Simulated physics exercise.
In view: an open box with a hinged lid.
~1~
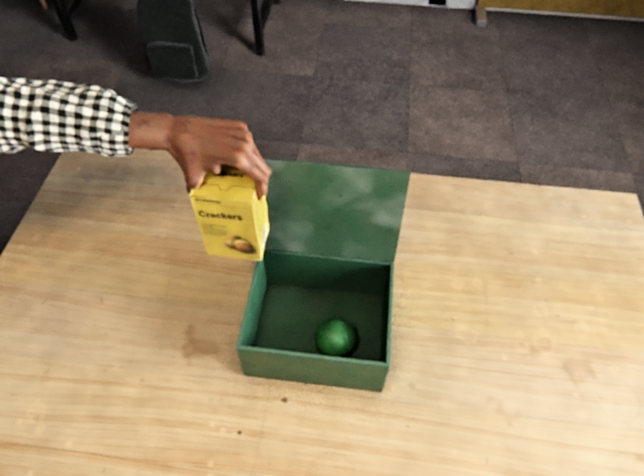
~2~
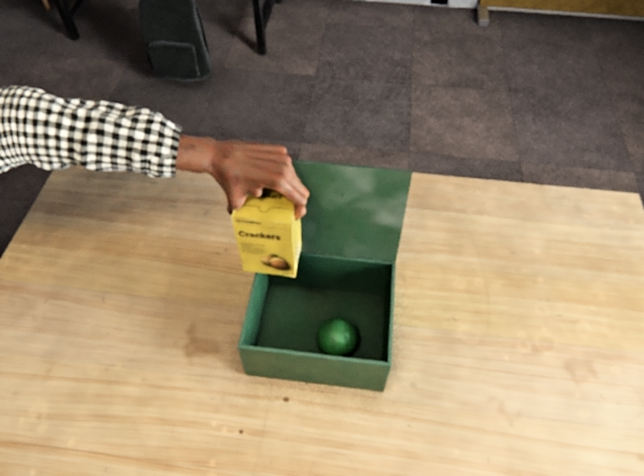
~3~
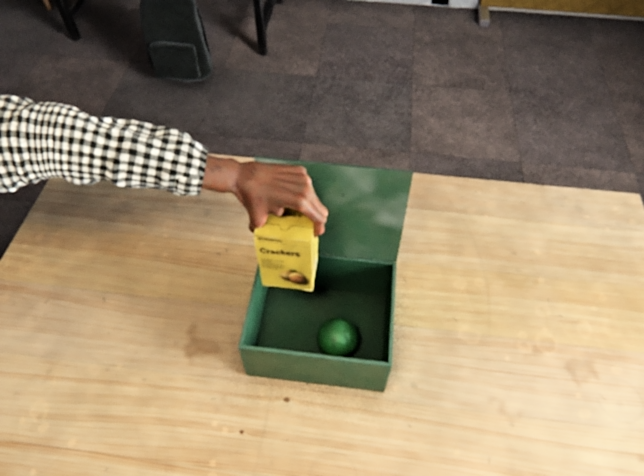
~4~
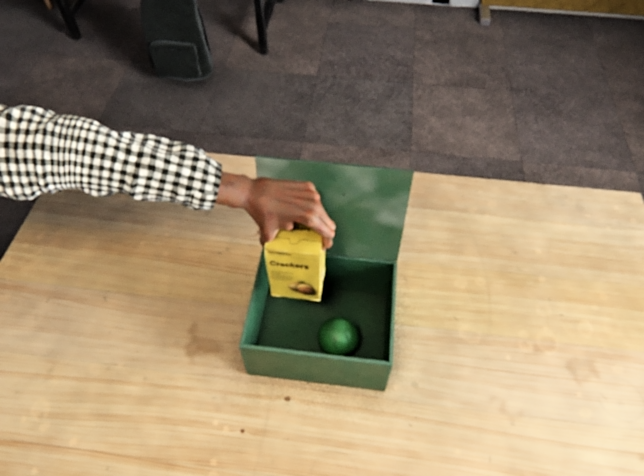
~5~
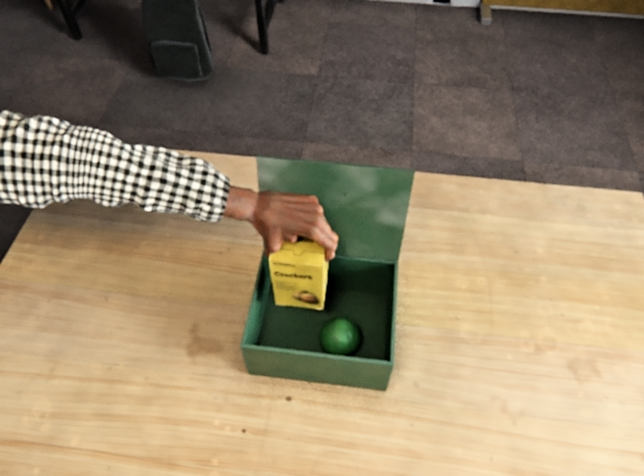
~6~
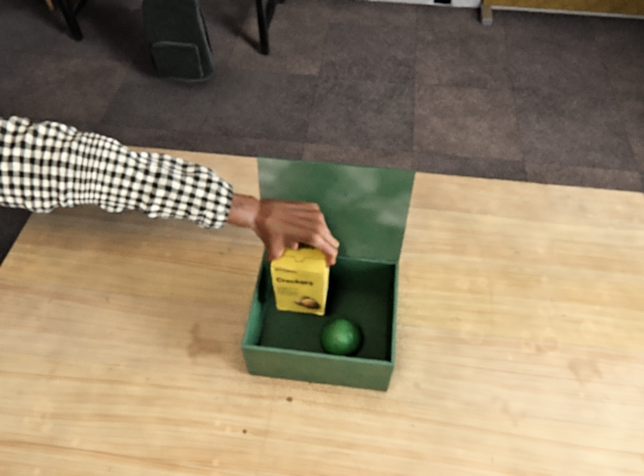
A hand lowers a yellow carton into an open green box beside a green ball.
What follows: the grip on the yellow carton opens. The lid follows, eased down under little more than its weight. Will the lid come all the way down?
As it turns out, it stays ajar.
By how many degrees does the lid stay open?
Some 35° above the rim.
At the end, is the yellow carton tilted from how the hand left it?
The yellow carton keeps its pose.
Then, 0.30 s on from there, yellow carton shifted about its own width near (303, 296).
Then, 1.20 s on from there, lid starting down; yellow carton shifted about its own width near (303, 298).
Then, 1.50 s on from there, lid 66° above the rim; yellow carton shifted about its own width near (303, 298).
Then, 1.80 s on from there, lid 43° above the rim; yellow carton shifted about its own width near (303, 298).
In the end, lid 35° above the rim; moved from the start, yellow carton; green ball unmoved. At the end, from the last picture's camera, yellow carton near (303, 298).
